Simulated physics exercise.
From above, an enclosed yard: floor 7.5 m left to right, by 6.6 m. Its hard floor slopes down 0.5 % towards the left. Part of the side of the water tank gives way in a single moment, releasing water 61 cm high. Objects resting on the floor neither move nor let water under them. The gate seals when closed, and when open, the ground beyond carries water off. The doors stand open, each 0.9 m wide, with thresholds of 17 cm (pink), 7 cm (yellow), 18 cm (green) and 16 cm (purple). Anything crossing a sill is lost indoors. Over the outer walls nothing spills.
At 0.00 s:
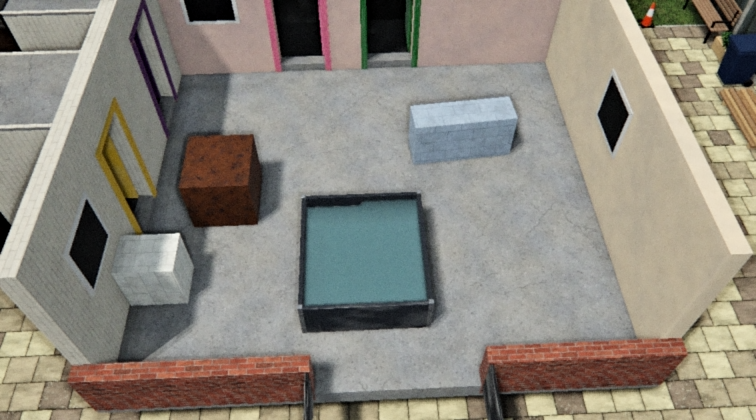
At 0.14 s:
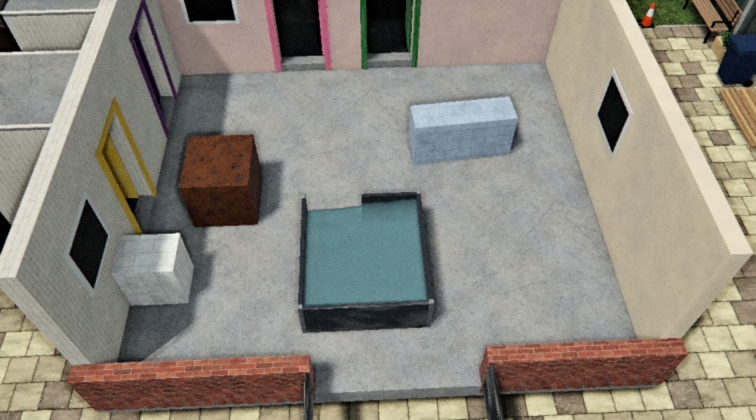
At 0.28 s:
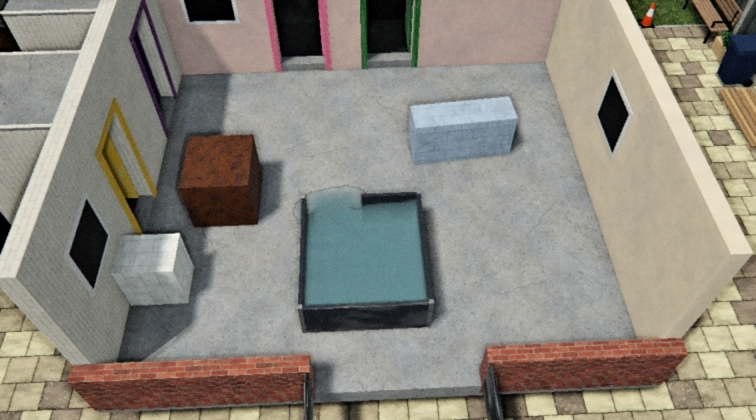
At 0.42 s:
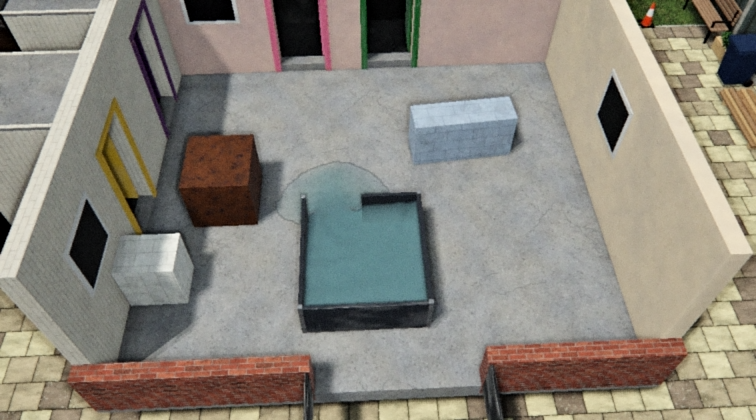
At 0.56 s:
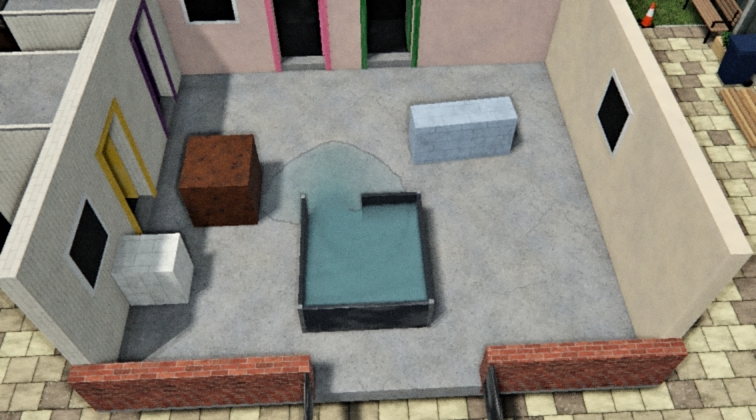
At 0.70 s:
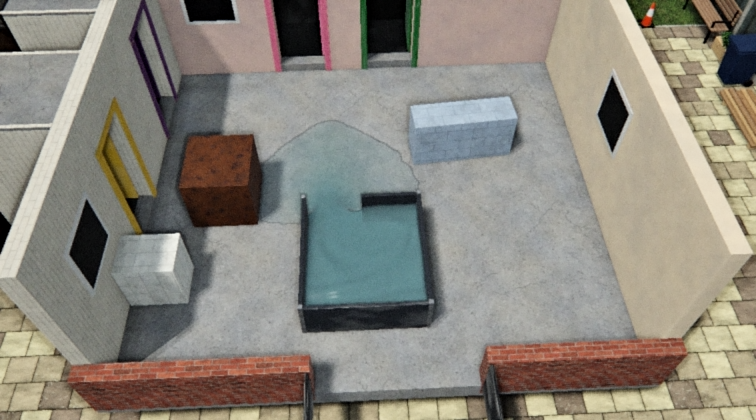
A dark-walled tank full of teal water stands near the front of a grey-floored walled yard, seen from above by a still camera. A rust-brown block and a smaller white one sit to the left, a pale blue block at the upper right, with coloured doorways behind and low brick walls in front. Part of the tank's far side gives way, and water pours out, spreading backward across the floor in a widening sheet.
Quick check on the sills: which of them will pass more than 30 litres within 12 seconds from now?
Sill check: Pink door passes less or equal; yellow door passes less or equal; green door passes less or equal; purple door passes less or equal.
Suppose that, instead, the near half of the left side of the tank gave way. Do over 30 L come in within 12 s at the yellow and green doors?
Yellow door surpasses it, green door doesn't reach it.
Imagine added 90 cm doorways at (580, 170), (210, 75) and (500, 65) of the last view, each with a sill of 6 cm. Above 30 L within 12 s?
Less, more, less.
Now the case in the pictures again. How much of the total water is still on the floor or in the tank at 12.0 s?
Around 100 percent of the water.
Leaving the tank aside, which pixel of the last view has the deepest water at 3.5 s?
Pixel (191, 78), about.
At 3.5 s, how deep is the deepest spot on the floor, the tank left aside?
It gets to some 24 cm.
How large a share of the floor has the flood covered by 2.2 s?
Around 30 per cent wet.
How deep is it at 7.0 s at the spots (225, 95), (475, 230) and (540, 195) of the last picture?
Taking the spots in order: 9 cm, 0 cm, 2 cm.
After 1.4 s water covers 25 % of the floor and is deepest (28 cm) near (334, 212); pink door 9 cm at the sill, 0 L in, yellow door not reached, green door not reached, purple door not reached.
After 2.2 s water covers 30 % of the floor and is deepest (24 cm) near (244, 76); pink door 21 cm at the sill, 0 L in, yellow door not reached, green door 17 cm at the sill, 0 L in, purple door not reached.
After 3.5 s water covers 35 % of the floor and is deepest (24 cm) near (191, 78); pink door 15 cm at the sill, 6 L in, yellow door not reached, green door 13 cm at the sill, 0 L in, purple door 12 cm at the sill, 0 L in.
After 7.0 s water covers 60 % of the floor and is deepest (14 cm) near (151, 265); pink door 10 cm at the sill, 7 L in, yellow door 6 cm at the sill, 0 L in, green door 7 cm at the sill, 0 L in, purple door 10 cm at the sill, 0 L in.
After 12.0 s water covers 90 % of the floor and is deepest (9 cm) near (151, 265); pink door 7 cm at the sill, 7 L in, yellow door 8 cm at the sill, 6 L in, green door 4 cm at the sill, 0 L in, purple door 7 cm at the sill, 0 L in.
